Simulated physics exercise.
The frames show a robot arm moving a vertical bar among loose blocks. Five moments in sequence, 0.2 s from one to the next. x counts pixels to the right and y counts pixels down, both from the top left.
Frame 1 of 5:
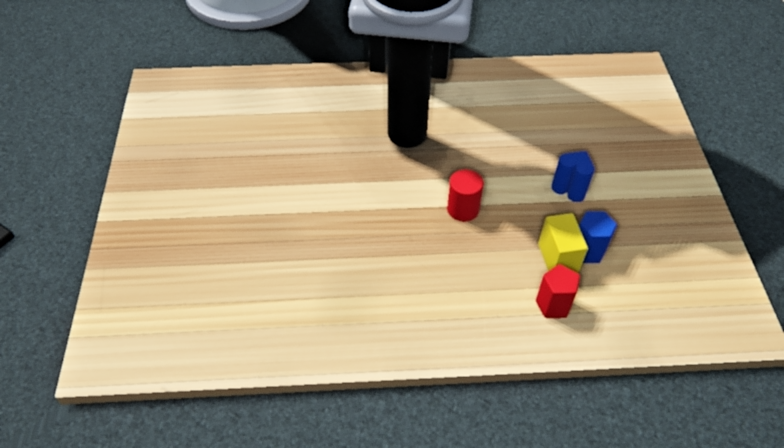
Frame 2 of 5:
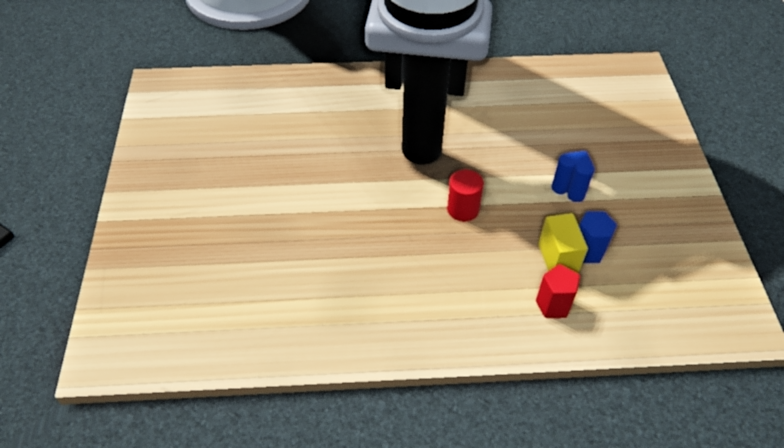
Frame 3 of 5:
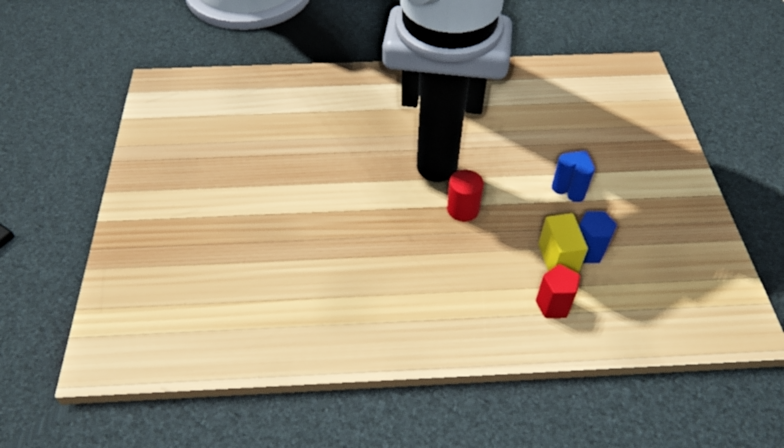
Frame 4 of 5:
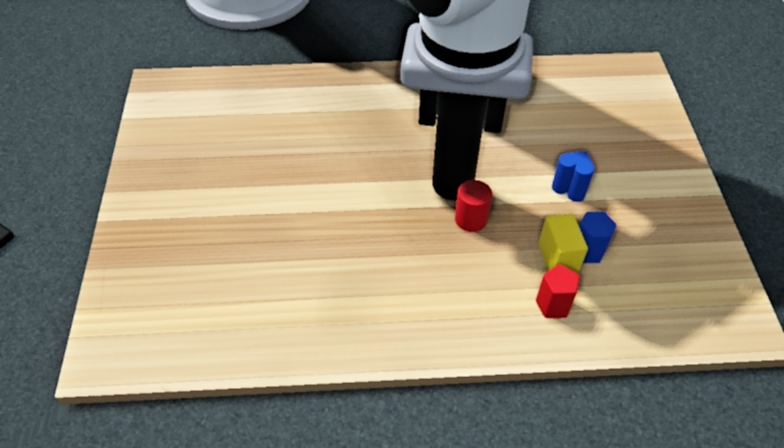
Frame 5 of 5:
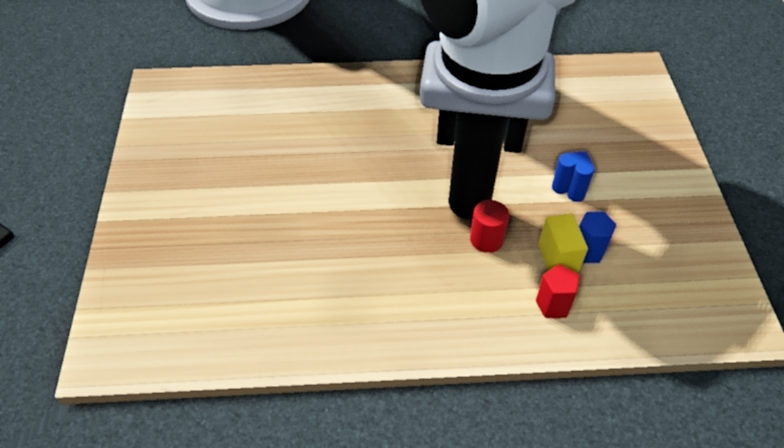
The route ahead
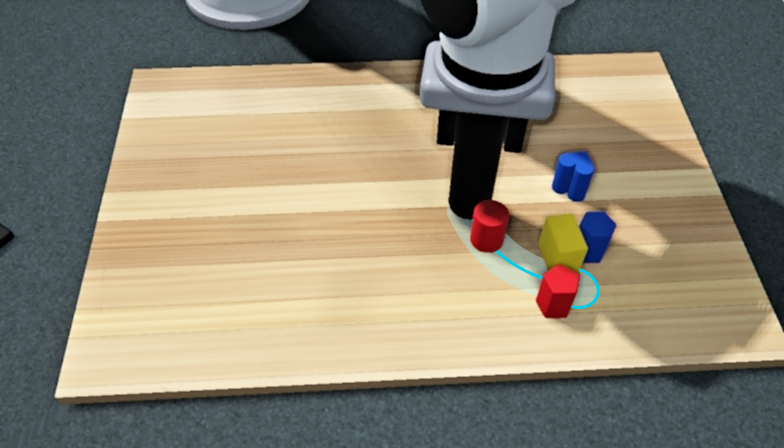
A robot arm moved a black vertical bar down and to the right across a wooden board, nudging the red cylinder a short way the same direction, while the yellow, blue and other red blocks stayed put.
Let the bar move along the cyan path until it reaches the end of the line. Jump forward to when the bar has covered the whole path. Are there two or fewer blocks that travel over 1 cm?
No, I don't think so.
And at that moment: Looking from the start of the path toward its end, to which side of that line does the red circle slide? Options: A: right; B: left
Correct choice: A.
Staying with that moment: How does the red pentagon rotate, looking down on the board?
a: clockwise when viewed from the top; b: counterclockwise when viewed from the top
Letter b.
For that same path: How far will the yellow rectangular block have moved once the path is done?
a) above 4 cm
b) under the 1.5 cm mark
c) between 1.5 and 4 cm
That would be c.
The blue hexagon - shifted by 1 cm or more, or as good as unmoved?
From what I can tell, it won't keep its place.
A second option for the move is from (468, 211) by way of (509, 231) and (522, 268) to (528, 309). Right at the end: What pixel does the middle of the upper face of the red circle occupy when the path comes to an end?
Its top centre lands on (501, 304).
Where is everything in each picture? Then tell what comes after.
Bar tip at (407, 135); block tops, red circle at (467, 181); red pentagon at (563, 279); yellow rectangular block at (567, 232); blue hexagon at (599, 223), in the first frame.
Bar at (422, 151); blocks unchanged, in the second frame.
Bar at (437, 168); blocks unchanged, in the third frame.
Bar at (453, 186); red circle at (476, 191), in the fourth frame.
Bar at (469, 204); red circle at (492, 212); red pentagon at (563, 279); yellow rectangular block at (567, 232); blue hexagon at (599, 223), in the fifth frame.
Path on the board, from (468, 211) via (490, 245) and (528, 272), ending at (575, 288).
What follows on the original path. One third of the way, bar at (492, 238); red circle at (518, 248).
Two thirds of the way, bar at (530, 265); red circle at (541, 281); red pentagon at (577, 293), turned 40° anticlockwise.
At the end, bar at (577, 281); red circle at (542, 286); red pentagon at (580, 295), turned 30° anticlockwise; yellow rectangular block at (597, 233), turned 50° anticlockwise; blue hexagon at (612, 214), turned 30° anticlockwise.
